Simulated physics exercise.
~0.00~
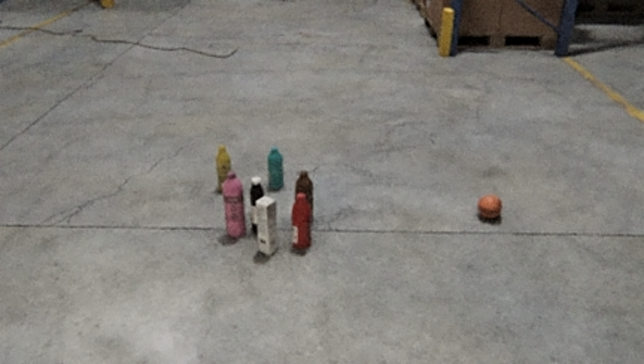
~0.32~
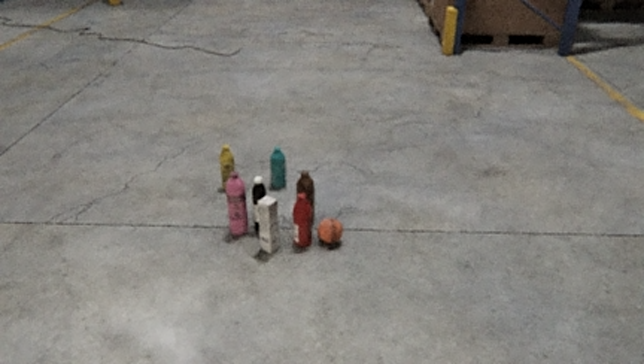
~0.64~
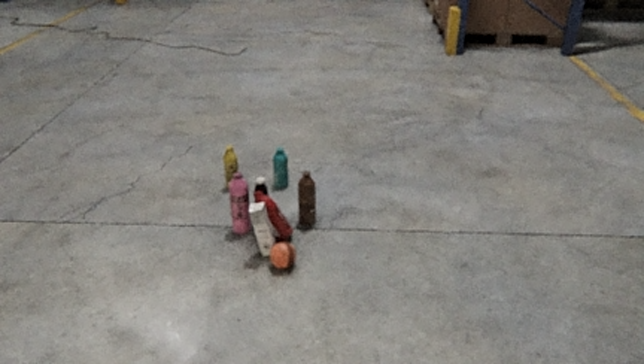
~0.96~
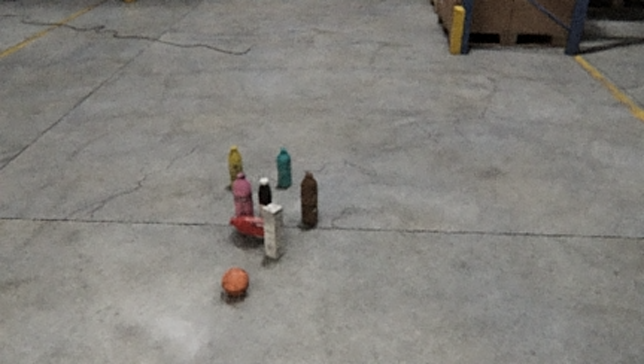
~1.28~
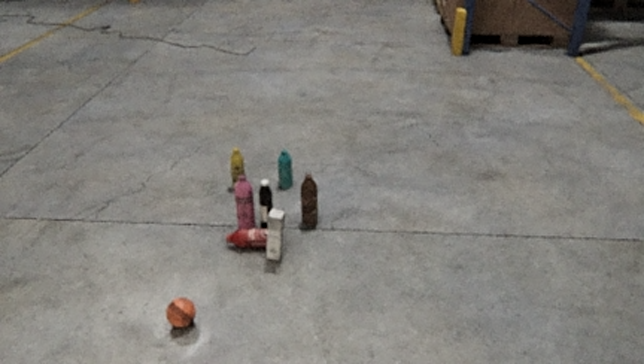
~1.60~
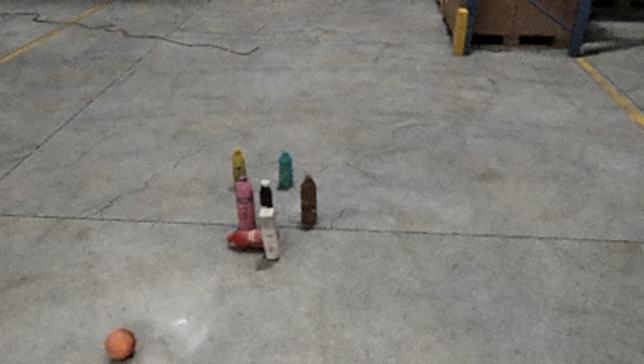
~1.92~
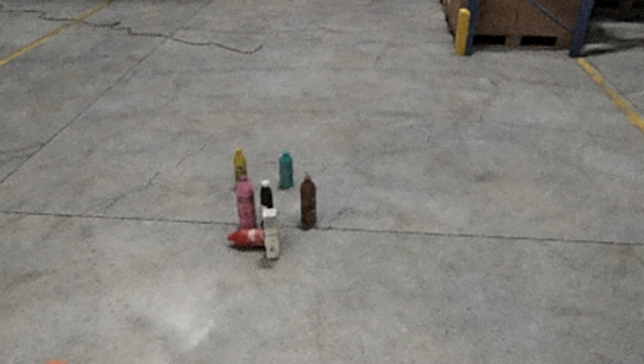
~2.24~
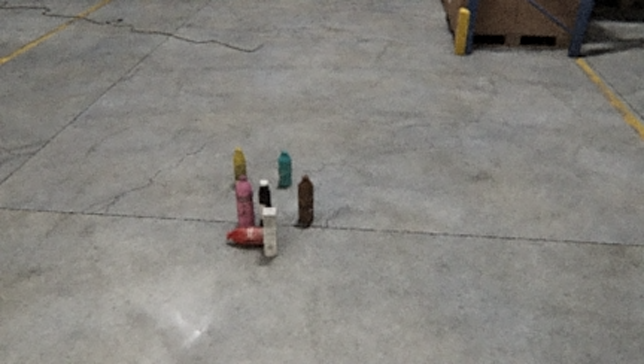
On a concrete floor, an orange ball rolls left, topples the red bottle and leaves view.
